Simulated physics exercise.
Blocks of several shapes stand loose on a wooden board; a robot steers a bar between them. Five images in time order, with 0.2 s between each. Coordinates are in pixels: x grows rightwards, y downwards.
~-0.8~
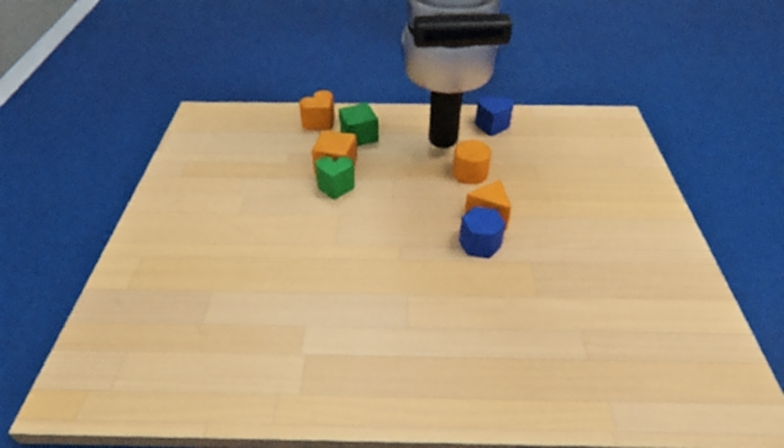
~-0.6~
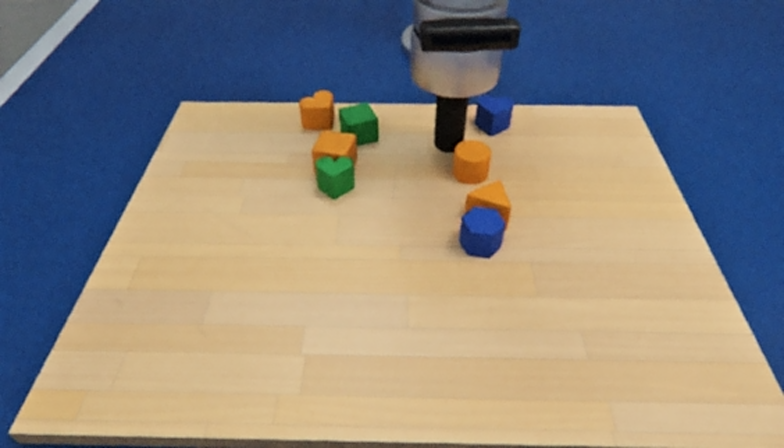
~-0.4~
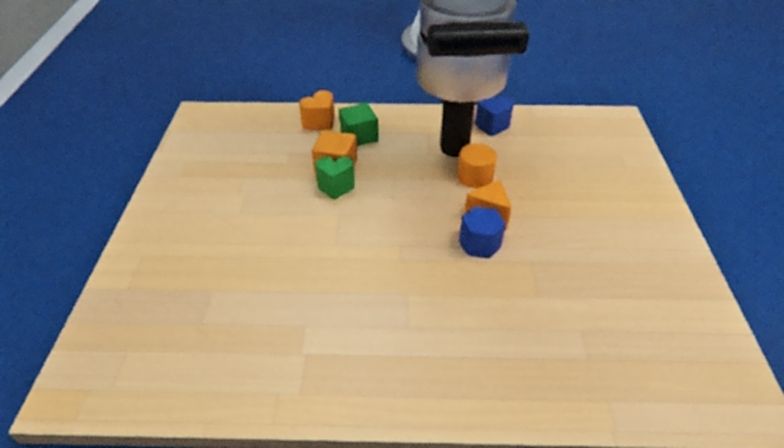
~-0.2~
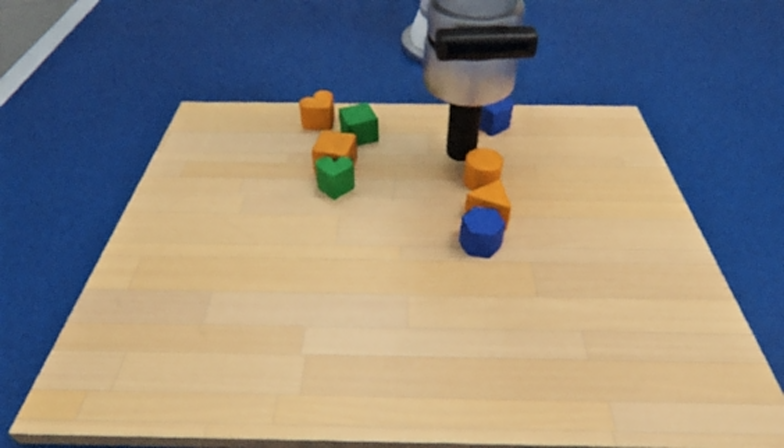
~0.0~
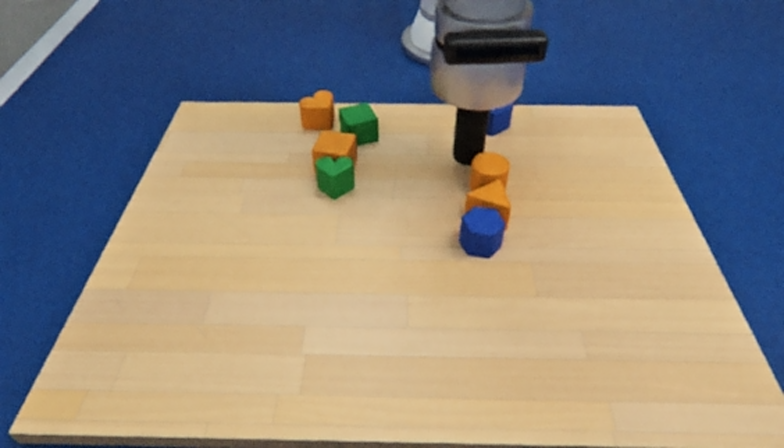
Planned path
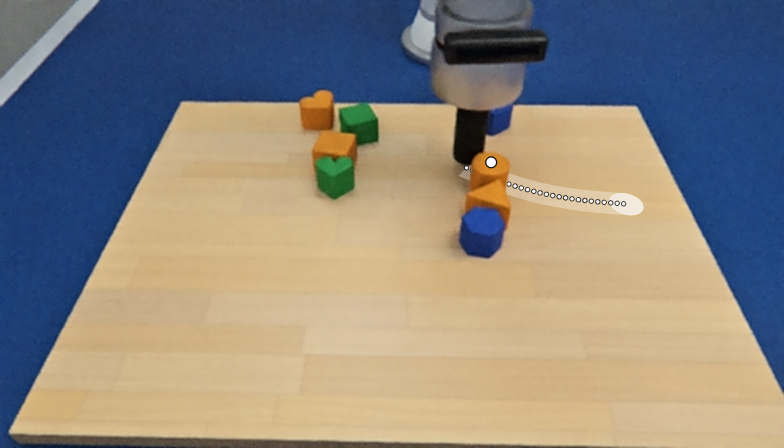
On a wooden board, a robot's black bar nudges an orange round block slightly right.
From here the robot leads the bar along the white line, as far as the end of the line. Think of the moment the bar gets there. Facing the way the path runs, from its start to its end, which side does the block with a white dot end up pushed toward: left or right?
Facing from start to end, it will go to the right.
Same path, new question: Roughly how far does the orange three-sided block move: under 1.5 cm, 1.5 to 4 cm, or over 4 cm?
I reckon it covers between 1.5 and 4 cm.
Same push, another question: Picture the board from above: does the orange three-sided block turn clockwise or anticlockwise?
Its rotation is clockwise.
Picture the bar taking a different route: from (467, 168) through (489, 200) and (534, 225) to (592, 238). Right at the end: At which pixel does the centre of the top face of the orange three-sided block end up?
Its top middle is near (524, 220).
Drawn move, from (467, 168) via (541, 193), ending at (626, 204); the dot is on the orange circular block.
The first path, step by step. One third of the way, bar at (518, 175); orange circular block at (536, 185); orange three-sided block at (507, 200), turned 55° clockwise.
Two thirds of the way, bar at (573, 188); orange circular block at (554, 195); orange three-sided block at (509, 200), turned 65° clockwise.
At the end, bar at (630, 193); orange circular block at (554, 195); orange three-sided block at (509, 200), turned 65° clockwise; blue heart block still.
